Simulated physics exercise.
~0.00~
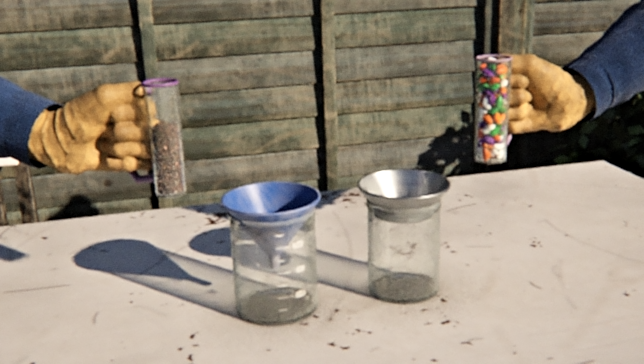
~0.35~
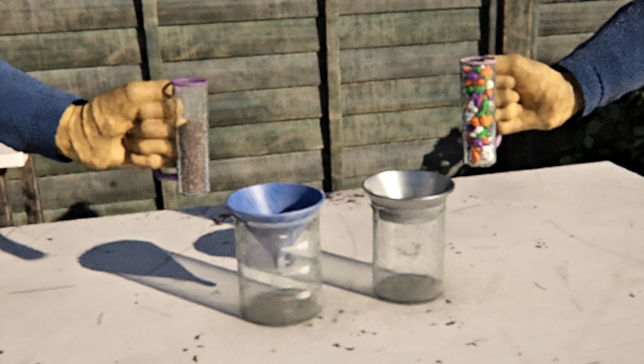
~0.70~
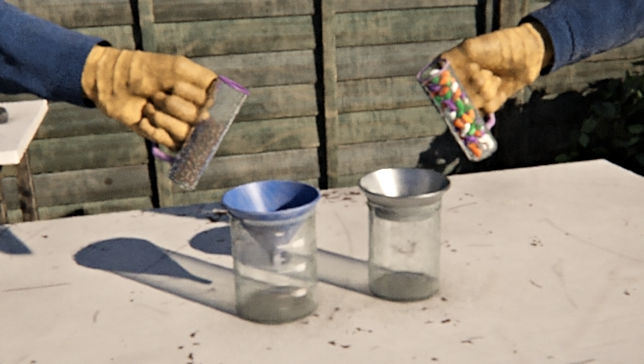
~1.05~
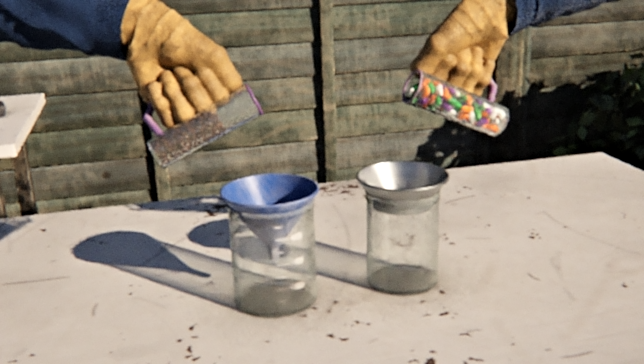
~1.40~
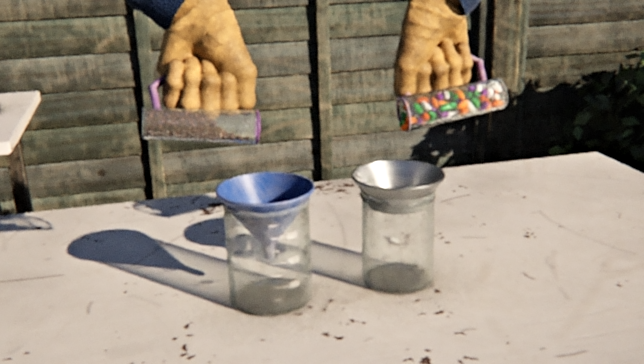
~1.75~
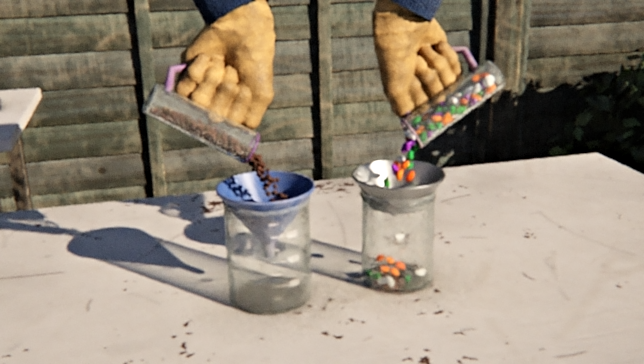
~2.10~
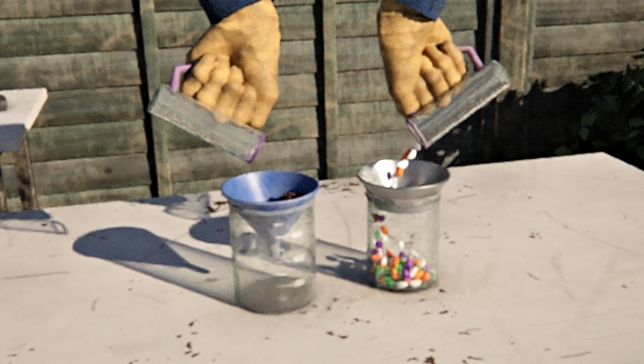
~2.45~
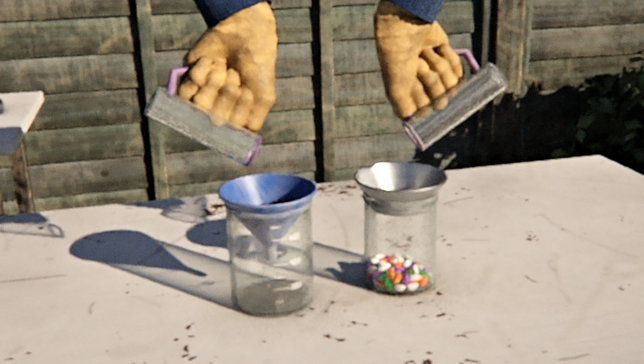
Outdoor table by wooden fence, gloved hands tipping two cups into funnels, brown pieces clogging the left, colourful sweets filling the right jar.
